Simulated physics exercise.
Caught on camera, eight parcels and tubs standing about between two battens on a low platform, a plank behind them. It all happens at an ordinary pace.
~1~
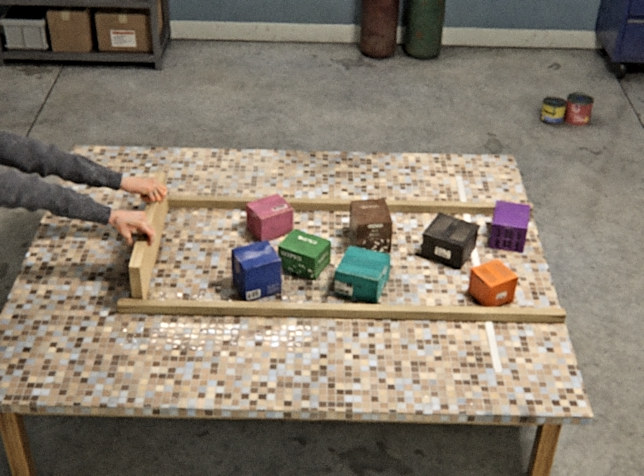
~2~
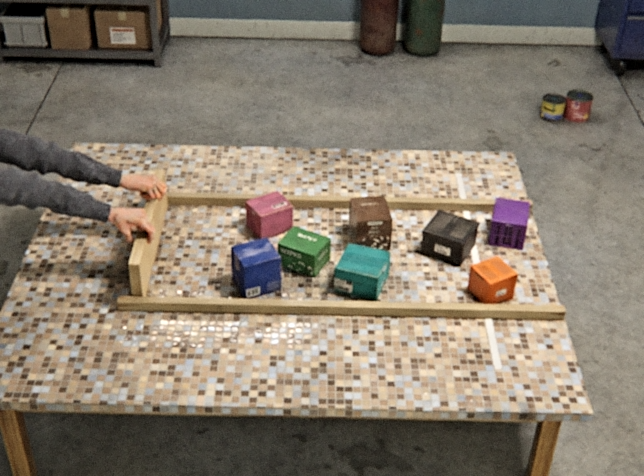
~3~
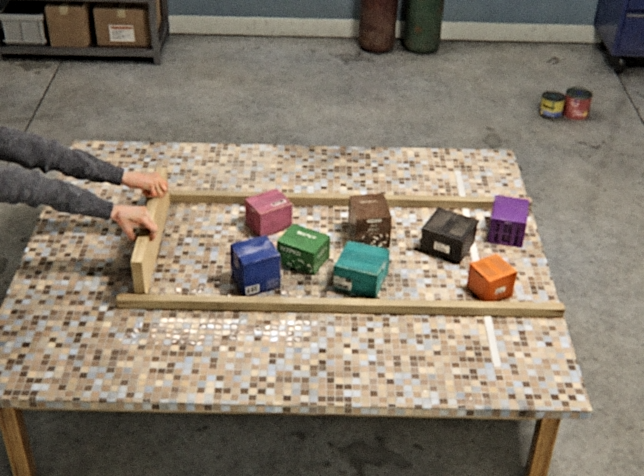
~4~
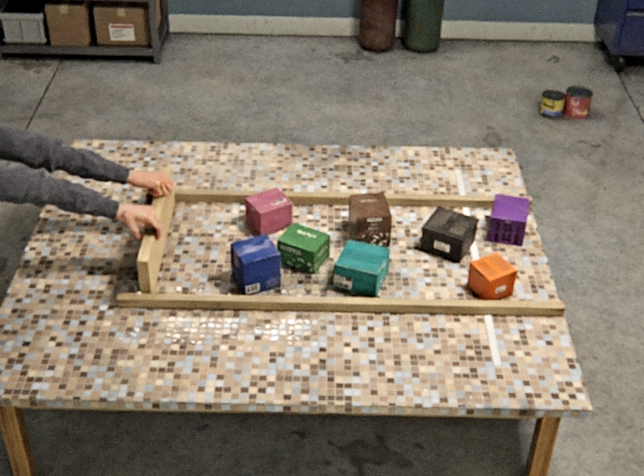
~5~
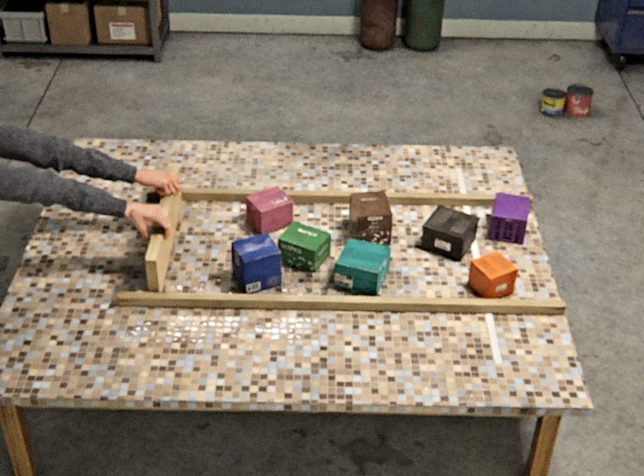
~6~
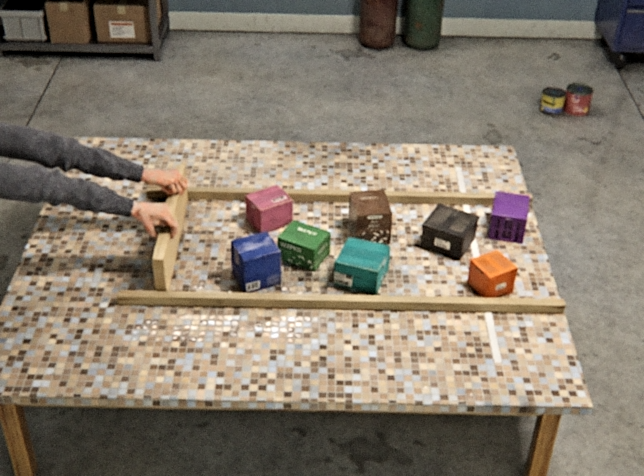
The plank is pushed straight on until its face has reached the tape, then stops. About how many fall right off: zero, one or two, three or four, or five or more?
The number that fall off is three or four.
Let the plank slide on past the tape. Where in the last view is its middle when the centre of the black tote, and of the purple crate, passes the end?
About (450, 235), and (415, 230) for the other.
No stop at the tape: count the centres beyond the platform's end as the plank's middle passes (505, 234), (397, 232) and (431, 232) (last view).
It would be 5, 0 and 1.
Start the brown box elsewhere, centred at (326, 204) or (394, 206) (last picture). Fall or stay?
In turn it stays on; is kept.
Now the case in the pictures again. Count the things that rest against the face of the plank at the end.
It touches 3.
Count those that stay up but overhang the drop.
That would be 2.
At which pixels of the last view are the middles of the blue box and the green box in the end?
The blue box stops around (505, 273); the green box around (502, 246).
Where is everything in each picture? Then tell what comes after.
Purple crate (510, 226); orange tote (492, 285); black tote (450, 241); plank (150, 235); tape (476, 261), in the first picture.
Orange tote (492, 282); blue box (256, 268), in the second picture.
Black tote (449, 236); plank (152, 230), in the third picture.
Purple crate (509, 220); turquoise parcel (362, 268), in the fourth picture.
Orange tote (492, 277); green box (304, 247), in the fifth picture.
Purple crate (509, 217); orange tote (492, 276); black tote (449, 232); plank (172, 227); tape (476, 252), in the sixth picture.
Soon after, none off yet; purple crate at rest near (509, 217); orange tote at rest near (492, 276); black tote at rest near (449, 232).
After that, none off yet; purple crate displaced about its own width near (541, 216); orange tote displaced about its own width near (528, 281); black tote displaced about its own width near (514, 238).
In the end, the number that fall off is three or four; gone, black tote, orange tote and purple crate.
